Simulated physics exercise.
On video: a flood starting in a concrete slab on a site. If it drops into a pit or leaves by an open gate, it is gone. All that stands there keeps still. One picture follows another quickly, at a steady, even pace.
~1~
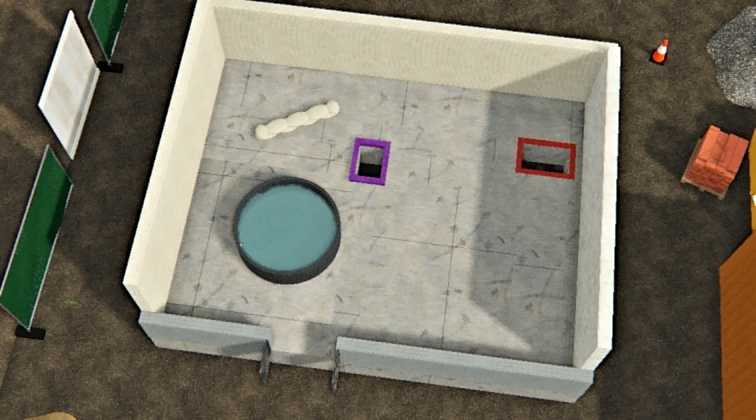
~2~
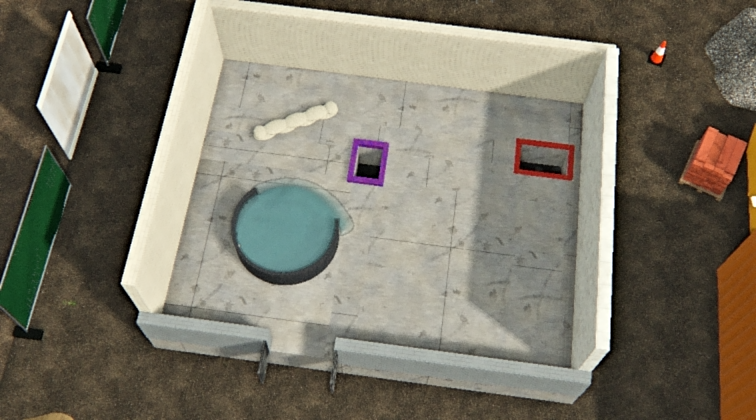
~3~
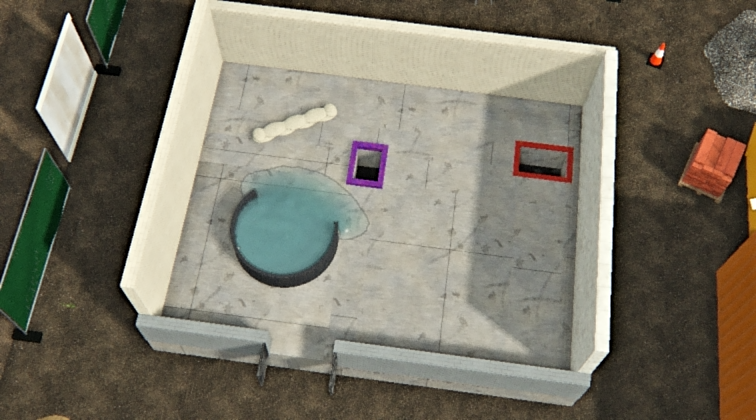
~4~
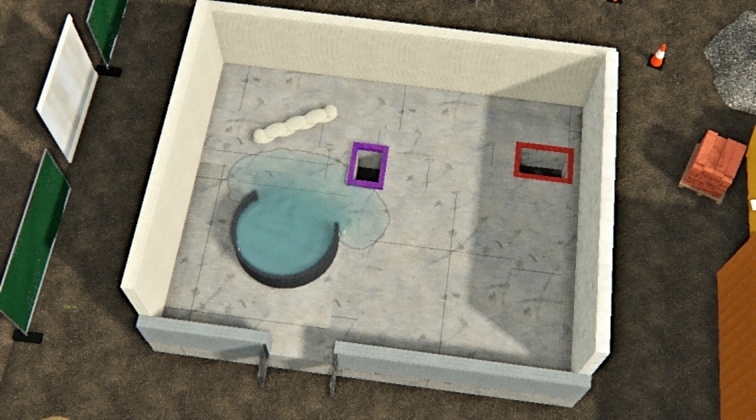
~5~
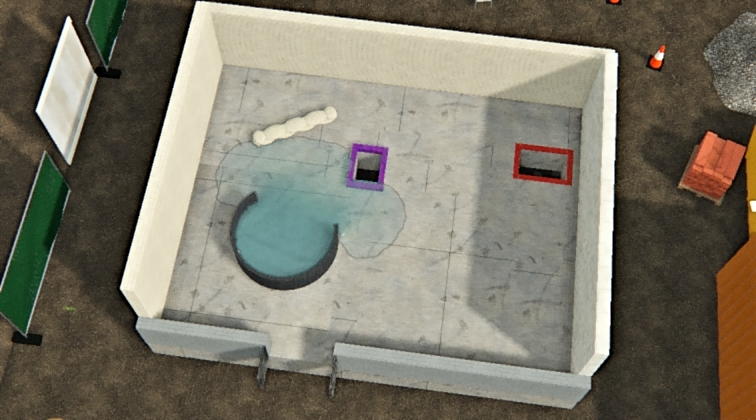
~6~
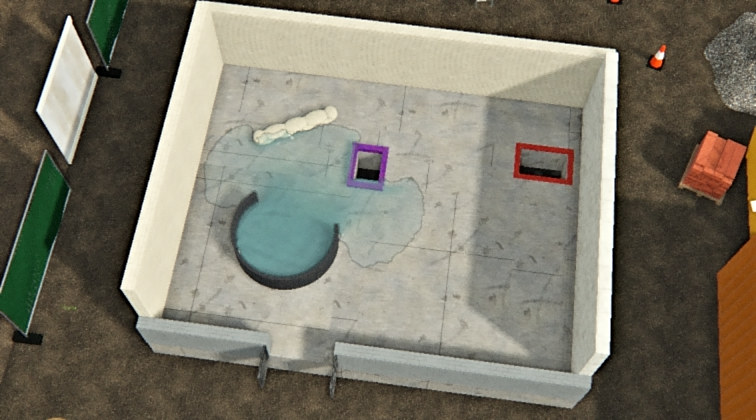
Water pours through a gap in the far side of a round dark-walled pool on a walled concrete slab, then spreads outward in a thin sheet, reaching around the purple-framed opening and the lumpy white barrier nearby.
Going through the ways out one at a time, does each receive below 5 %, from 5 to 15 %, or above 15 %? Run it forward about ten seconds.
In order: The gate accounts for a negligible part - below five per cent, the purple pit accounts for a medium-sized part - five to fifteen per cent, the red pit accounts for a substantial part - beyond fifteen per cent.
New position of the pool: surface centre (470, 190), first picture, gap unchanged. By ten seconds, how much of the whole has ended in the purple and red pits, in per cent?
Within ten seconds, purple collects 0 percent of the total and red collects 50 percent.
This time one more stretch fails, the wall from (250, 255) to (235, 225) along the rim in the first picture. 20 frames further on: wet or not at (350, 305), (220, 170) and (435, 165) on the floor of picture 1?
Point 1: Inundated; point 2: Inundated; point 3: Unwetted.
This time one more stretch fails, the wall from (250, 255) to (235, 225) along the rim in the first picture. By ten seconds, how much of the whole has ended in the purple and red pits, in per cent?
In percent: Purple 0, red 0.
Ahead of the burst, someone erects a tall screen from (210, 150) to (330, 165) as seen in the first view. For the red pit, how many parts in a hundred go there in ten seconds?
Share for red - 12 in a hundred.
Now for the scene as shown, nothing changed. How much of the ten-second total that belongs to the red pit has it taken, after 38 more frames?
Close to 50 out of every hundred.
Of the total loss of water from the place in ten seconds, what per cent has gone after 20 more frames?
Close to 30 %.
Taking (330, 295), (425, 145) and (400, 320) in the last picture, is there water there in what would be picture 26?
Listed points: Unwetted / inundated / unwetted.
A moment on, water covers 25 % of the floor; the gate 0 %, the purple pit 2 %, the red pit 0 %.
Next, water covers 35 % of the floor; the gate 0 %, the purple pit 5 %, the red pit 0 %.
Then, water covers 55 % of the floor; the gate 0 %, the purple pit 7 %, the red pit 2 %.
Later, water covers 60 % of the floor; the gate 0 %, the purple pit 7 %, the red pit 10 %.
In the end, water covers 75 % of the floor; the gate 0 %, the purple pit 7 %, the red pit 20 %.
